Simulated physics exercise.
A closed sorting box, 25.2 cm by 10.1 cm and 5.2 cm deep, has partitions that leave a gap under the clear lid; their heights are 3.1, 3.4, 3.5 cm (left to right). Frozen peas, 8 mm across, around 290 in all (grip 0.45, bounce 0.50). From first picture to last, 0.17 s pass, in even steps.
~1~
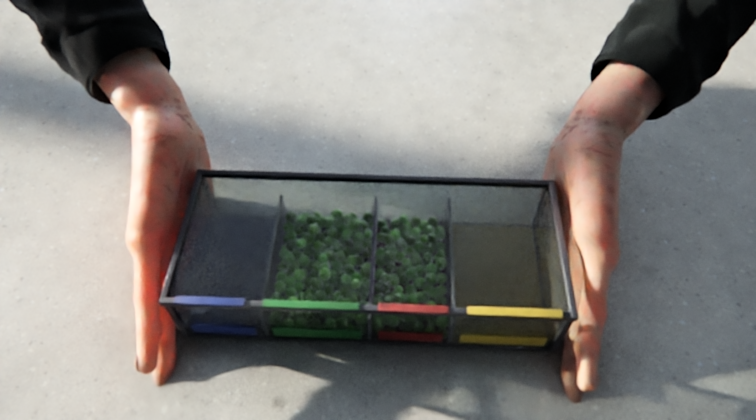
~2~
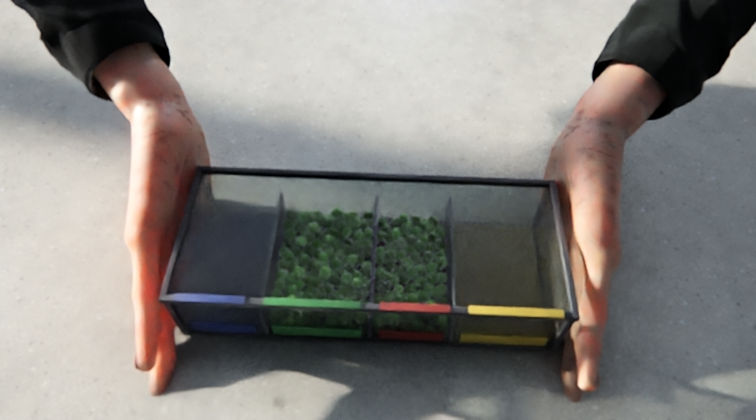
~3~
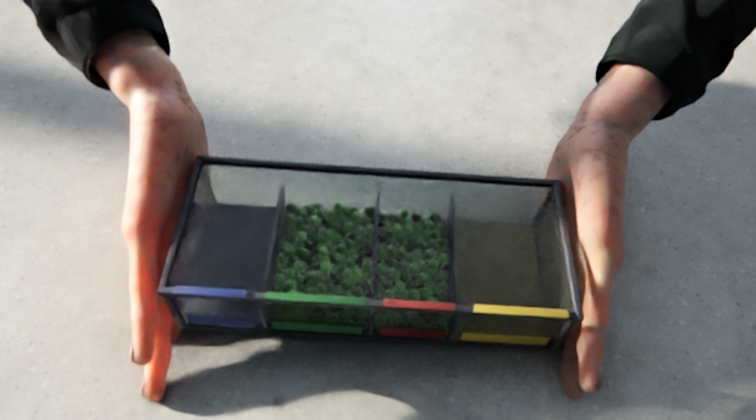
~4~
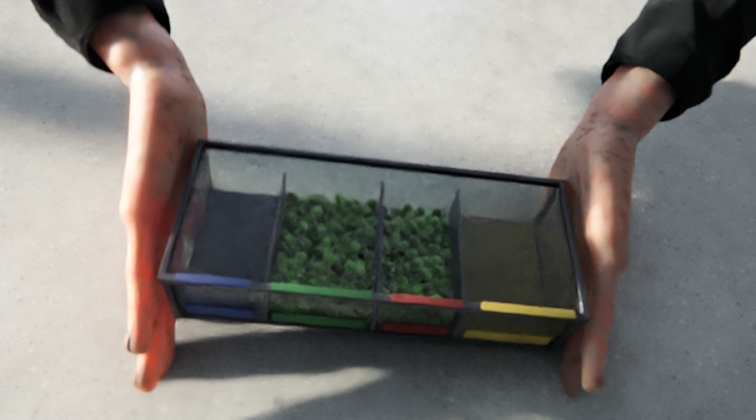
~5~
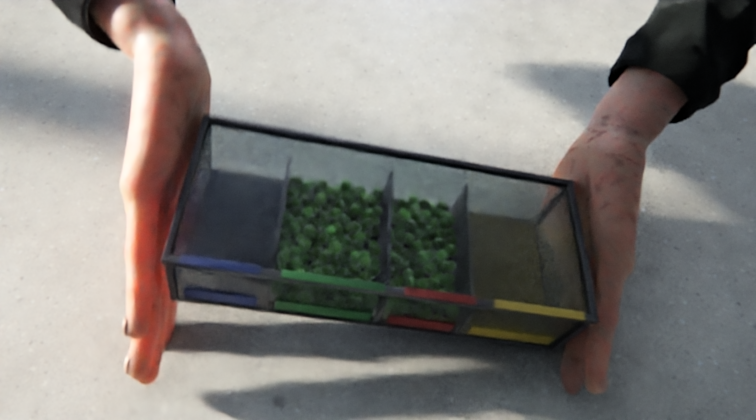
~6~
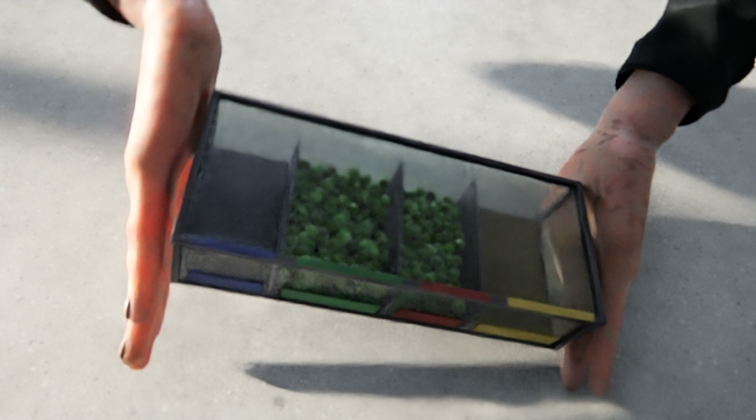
Above a sunlit grey concrete surface, two hands tilting a clear divided box of green pellets, its left end rising steadily.
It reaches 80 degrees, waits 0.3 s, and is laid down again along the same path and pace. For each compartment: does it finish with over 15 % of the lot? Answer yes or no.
Red yes, blue no, green yes, yellow yes.
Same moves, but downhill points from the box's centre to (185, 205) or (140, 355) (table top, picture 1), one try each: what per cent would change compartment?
About 40 and 40 per cent.
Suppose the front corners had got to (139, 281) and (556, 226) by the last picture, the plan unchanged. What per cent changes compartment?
In that case some 40 per cent.
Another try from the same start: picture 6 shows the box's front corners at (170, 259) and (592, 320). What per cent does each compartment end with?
Red 35, blue 0, green 35, yellow 30.
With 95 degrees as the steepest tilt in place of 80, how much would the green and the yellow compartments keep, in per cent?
In that case green 35, yellow 40.
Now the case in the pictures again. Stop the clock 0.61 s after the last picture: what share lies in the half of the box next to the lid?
Some 40 per cent.
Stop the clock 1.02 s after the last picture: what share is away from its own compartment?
Some 30 per cent.
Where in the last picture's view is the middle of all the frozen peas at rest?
At about (422, 286).
Then, 0.61 s after the last picture, tilt 80 degrees; red 45 %, green 40 %, yellow 15 %.
Then, 1.02 s after the last picture, tilt 45 degrees; red 35 %, green 35 %, yellow 30 %.
Then, 1.51 s after the last picture, tilt 0 degrees; red 35 %, green 35 %, yellow 30 %.
In the end, red 35 %, blue 0 %, green 35 %, yellow 30 %.
